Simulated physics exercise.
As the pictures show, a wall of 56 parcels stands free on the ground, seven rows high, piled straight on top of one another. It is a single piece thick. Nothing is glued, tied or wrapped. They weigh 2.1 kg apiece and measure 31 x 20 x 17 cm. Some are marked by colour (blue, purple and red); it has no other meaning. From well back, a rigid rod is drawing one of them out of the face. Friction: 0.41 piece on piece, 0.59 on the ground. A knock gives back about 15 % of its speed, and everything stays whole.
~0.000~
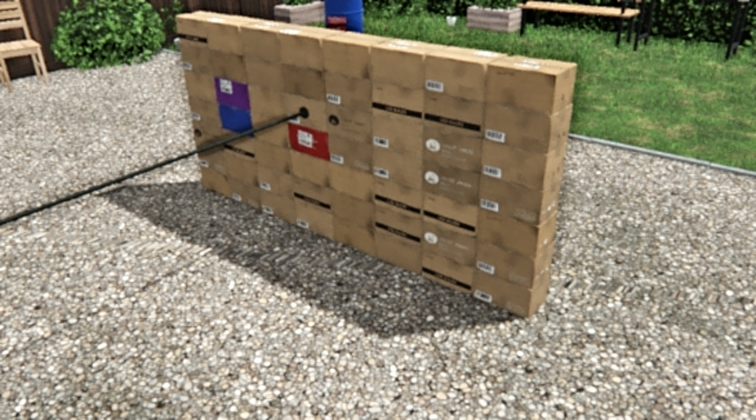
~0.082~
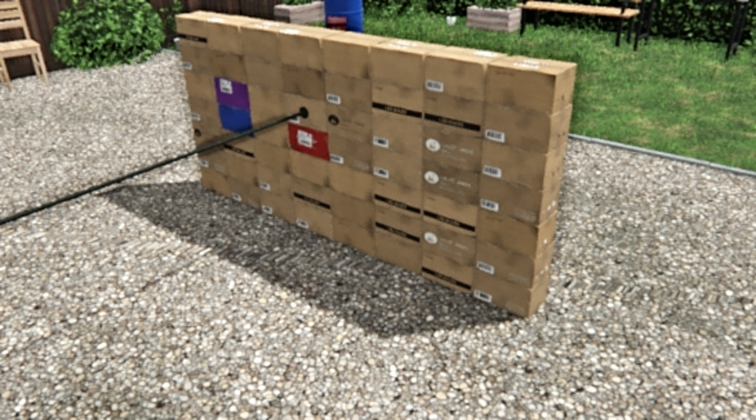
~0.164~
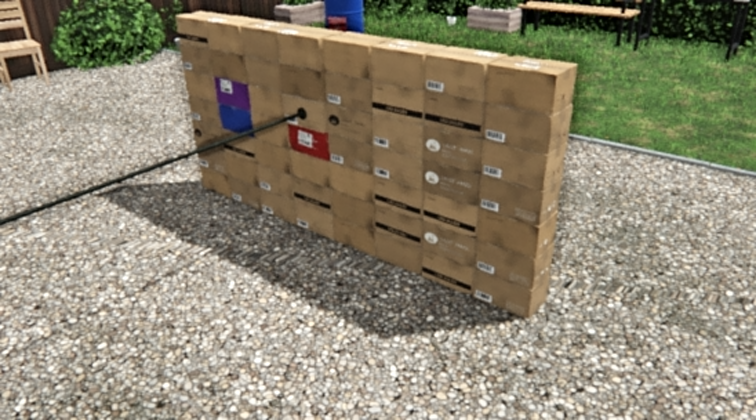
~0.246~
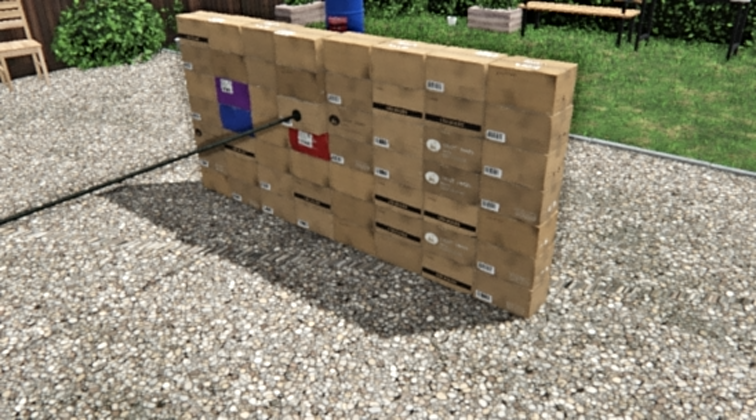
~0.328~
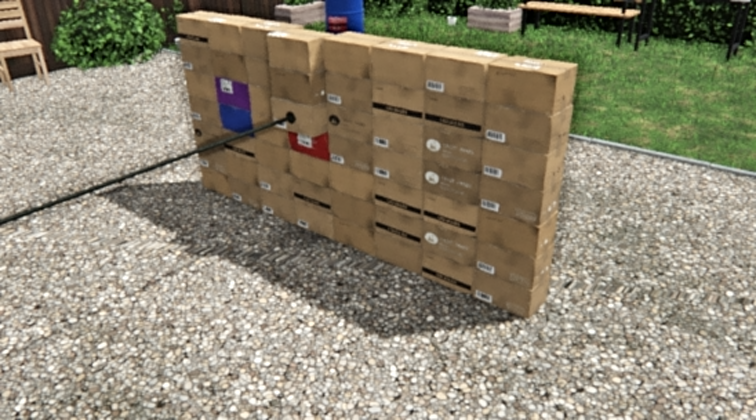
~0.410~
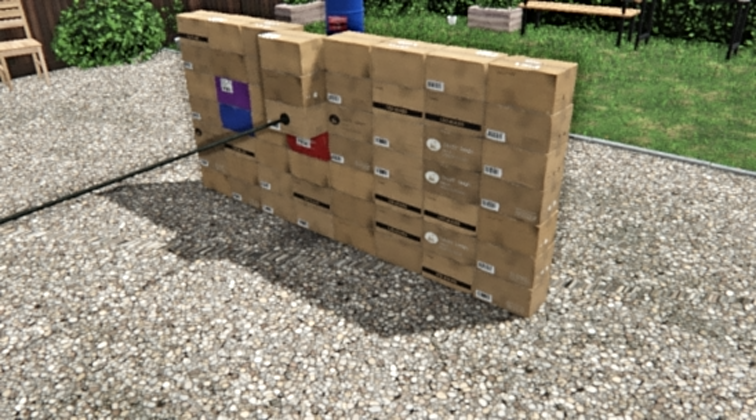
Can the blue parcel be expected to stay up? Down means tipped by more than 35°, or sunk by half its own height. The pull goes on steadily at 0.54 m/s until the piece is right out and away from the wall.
The blue parcel stays up.
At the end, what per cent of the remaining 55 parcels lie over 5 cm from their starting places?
It is 5 per cent.
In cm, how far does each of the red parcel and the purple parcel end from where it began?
About: Red 0, purple 0.
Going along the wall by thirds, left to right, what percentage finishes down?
Left 0, middle 20, right 0 per cent.
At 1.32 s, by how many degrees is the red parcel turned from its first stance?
Some 5°.
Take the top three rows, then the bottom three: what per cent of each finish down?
Top 10, bottom 0 per cent.
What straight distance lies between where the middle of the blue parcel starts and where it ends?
About 0 cm.
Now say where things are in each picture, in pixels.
In the first frame (pixels give the middle of a visible side), pulled parcel (316, 109) not yet moving; blue parcel (235, 120); purple parcel (231, 94); red parcel (307, 141); none of the others has stirred.
The second frame shows pulled parcel (315, 109) not yet moving; blue parcel (235, 120).
The third frame shows pulled parcel (313, 110) 19 mm out; blue parcel (235, 120).
The fourth frame shows pulled parcel (308, 112) 6 cm out; blue parcel (235, 120); movement in 2 of them.
The fifth frame shows pulled parcel (302, 114) 11 cm out; blue parcel (235, 120); movement in 2 of them.
The sixth frame shows pulled parcel (296, 115) 15 cm out; blue parcel (235, 120); red parcel (305, 142) 20 mm from its place; purple parcel (231, 93); movement in 4 of them.
After 0.72 s, none of the 55 other parcels down, 6 disturbed; blue parcel unmoved; red parcel 7° from how it stood.
After 1.32 s, none of the 55 other parcels down, 4 disturbed; blue parcel unmoved; red parcel 29 mm from its place.
After 2.08 s, 2 of the 55 other parcels down; blue parcel unmoved; red parcel 17 mm from its place.
In the end (3.2 s), 2 of the 55 other parcels down; blue parcel unmoved; red parcel unmoved; purple parcel unmoved. From the last view, middles, blue parcel near (248, 115), red parcel near (320, 136).
